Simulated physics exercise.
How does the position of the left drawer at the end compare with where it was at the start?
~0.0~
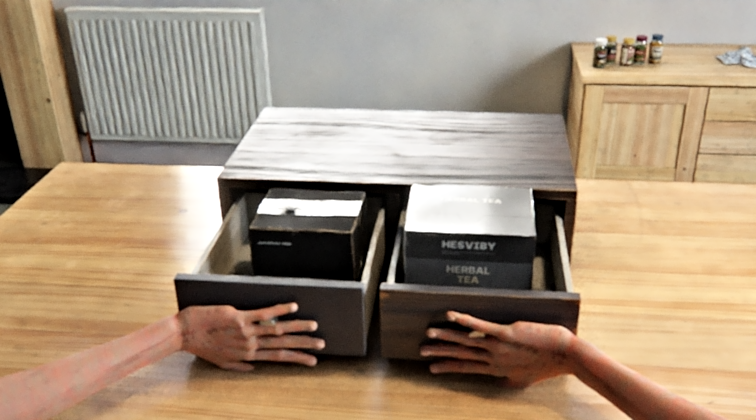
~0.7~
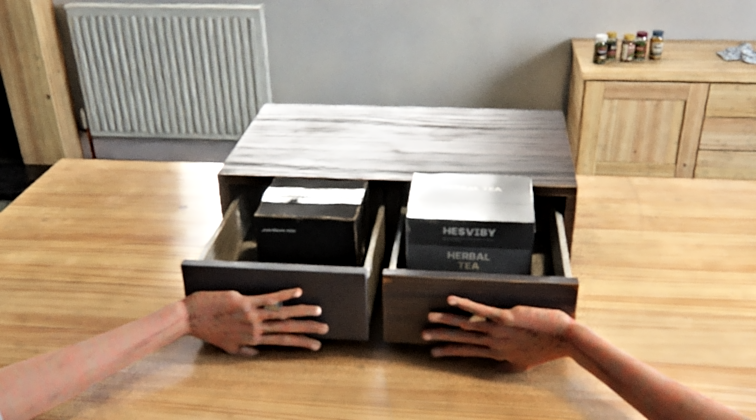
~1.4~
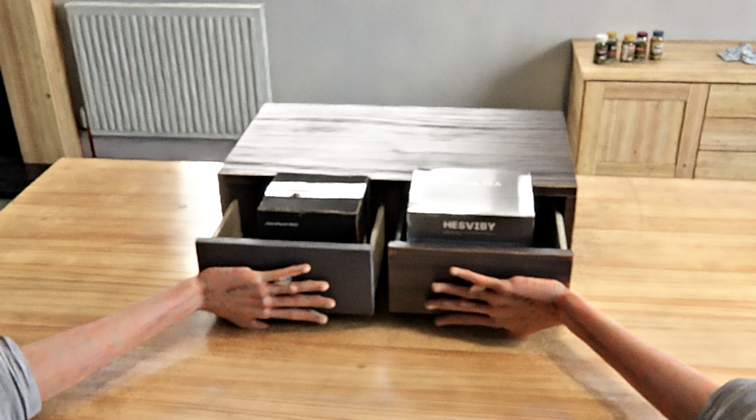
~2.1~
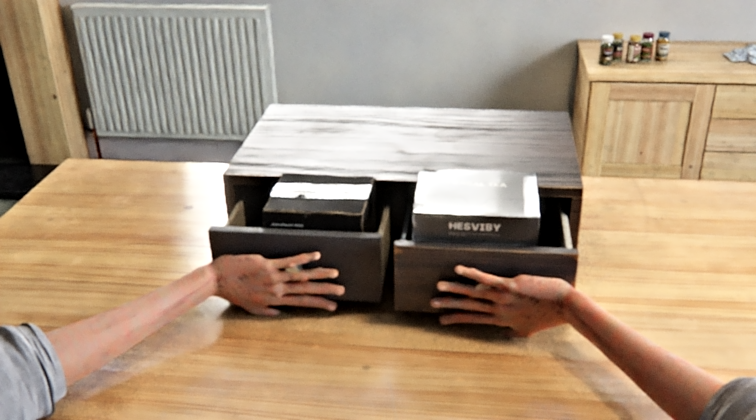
At the start the left drawer sticks well out of the chest towards the viewer. By the end it sits further back in the chest, though it is still partly open.
